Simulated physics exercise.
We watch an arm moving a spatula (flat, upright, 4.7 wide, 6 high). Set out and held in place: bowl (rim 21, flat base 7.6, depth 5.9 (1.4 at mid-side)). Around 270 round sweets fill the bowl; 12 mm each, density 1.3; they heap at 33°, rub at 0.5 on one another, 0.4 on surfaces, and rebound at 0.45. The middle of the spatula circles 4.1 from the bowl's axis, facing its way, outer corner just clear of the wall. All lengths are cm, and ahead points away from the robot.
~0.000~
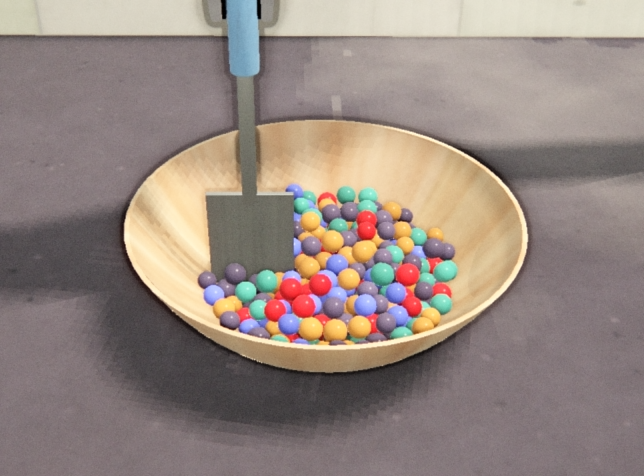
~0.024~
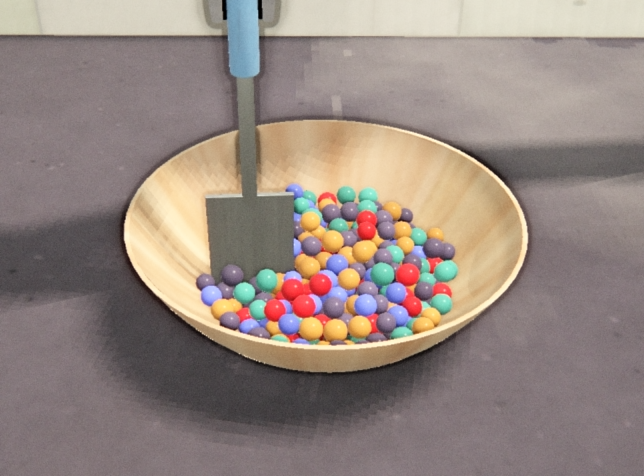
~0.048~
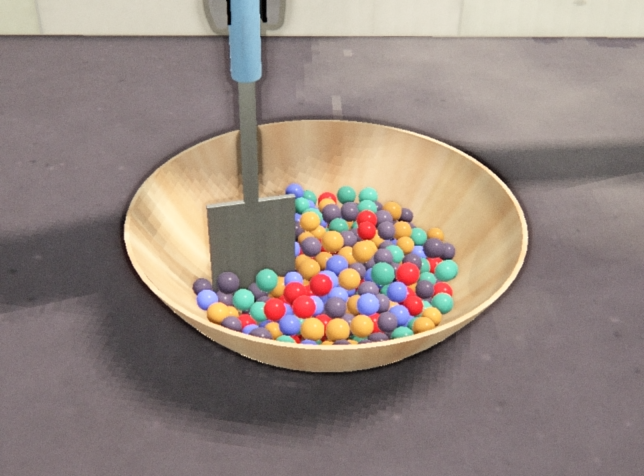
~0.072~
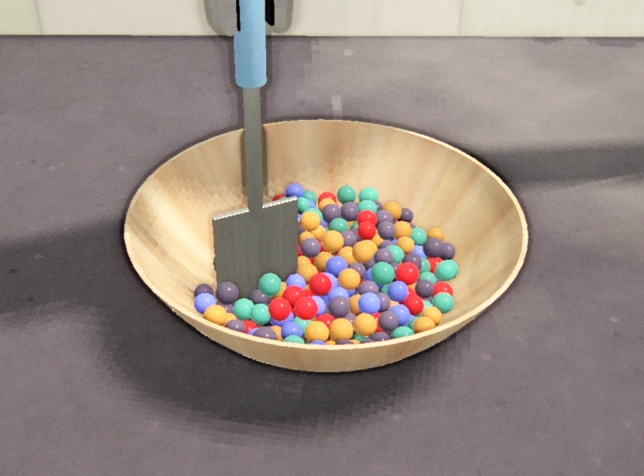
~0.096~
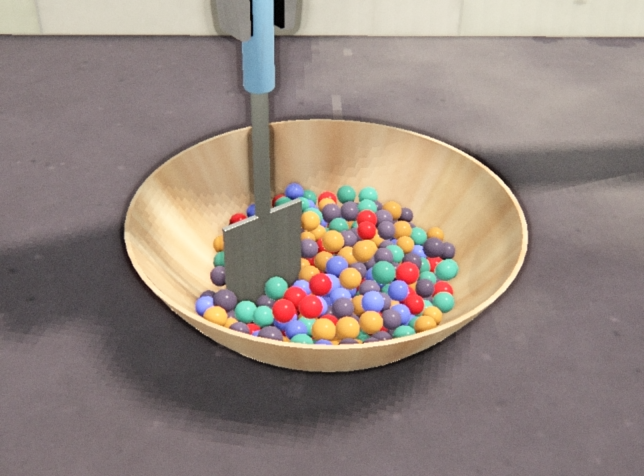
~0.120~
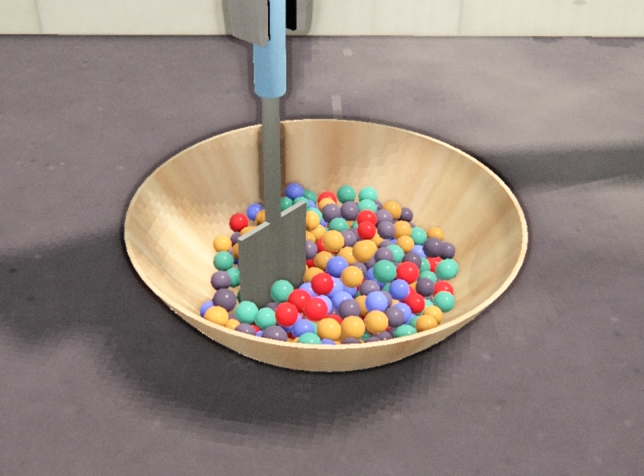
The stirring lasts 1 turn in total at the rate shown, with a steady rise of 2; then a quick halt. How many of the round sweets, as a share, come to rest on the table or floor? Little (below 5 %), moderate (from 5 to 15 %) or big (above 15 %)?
Answer: Little; below 5 % of the round sweets finish on the table or floor.
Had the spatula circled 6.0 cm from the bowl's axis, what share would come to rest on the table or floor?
In that case some 0 per cent.
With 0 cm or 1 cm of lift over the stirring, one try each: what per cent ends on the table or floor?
About 0 and 0 per cent.
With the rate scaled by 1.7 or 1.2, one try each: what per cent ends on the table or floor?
About 5 and 0 per cent.
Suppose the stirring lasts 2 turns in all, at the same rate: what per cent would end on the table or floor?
In that case some 0 per cent.
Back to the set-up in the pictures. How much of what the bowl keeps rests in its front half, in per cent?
Some 50 per cent.
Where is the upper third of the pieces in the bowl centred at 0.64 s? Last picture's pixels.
Around (275, 202).
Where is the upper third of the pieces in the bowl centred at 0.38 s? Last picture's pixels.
At about (424, 228).
After 0.38 s, 168° round, highest piece 6 above the table; 274 in the bowl.
After 0.64 s, 290° round, highest piece 7 above the table; 274 in the bowl.
After 0.97 s, 0° round, highest piece 5 above the table; 274 in the bowl.
After 1.67 s, 0° round, highest piece 5 above the table; 274 in the bowl.
In the end, 274 in the bowl. That is 0 % on the table or floor.
